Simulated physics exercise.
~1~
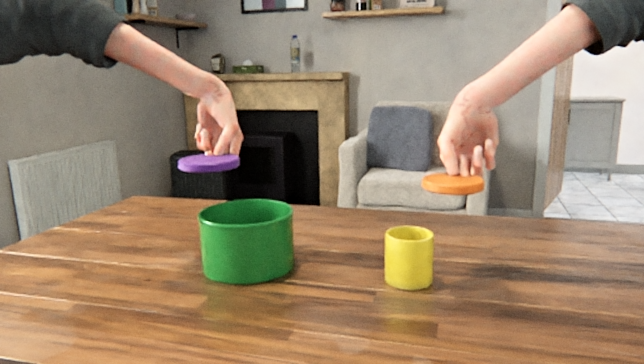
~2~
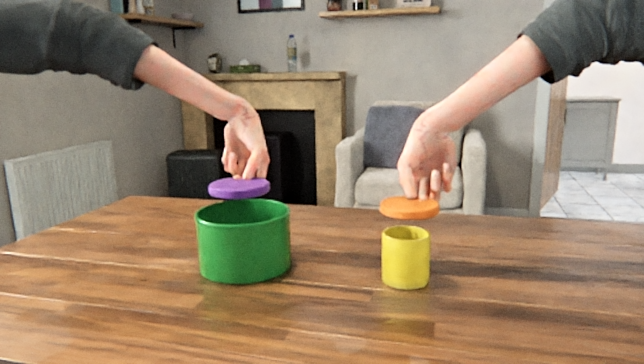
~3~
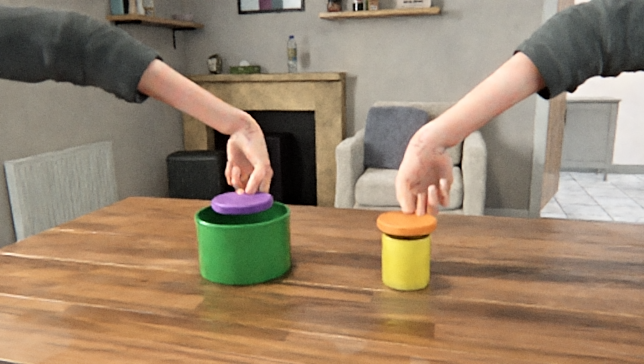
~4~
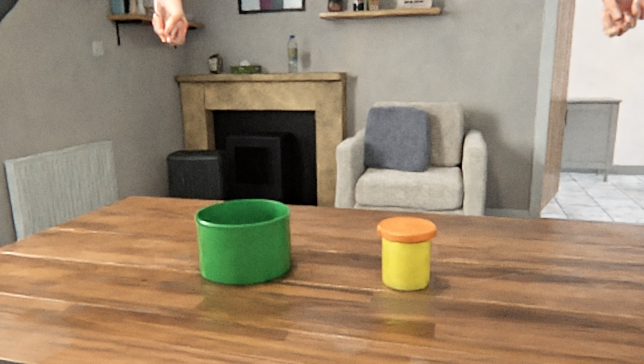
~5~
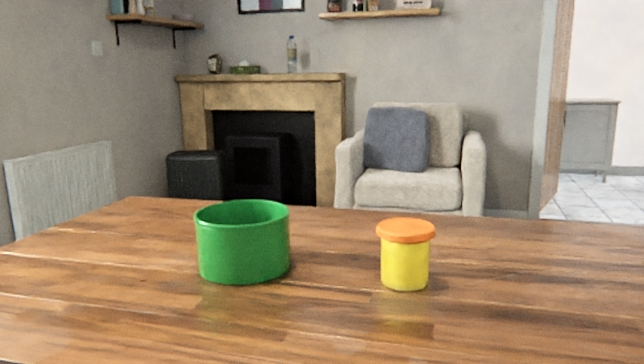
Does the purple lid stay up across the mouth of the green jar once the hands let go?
No, the purple lid falls inside the green jar and can no longer be seen. Only the orange coaster stays up, resting on the rim of the yellow cup.
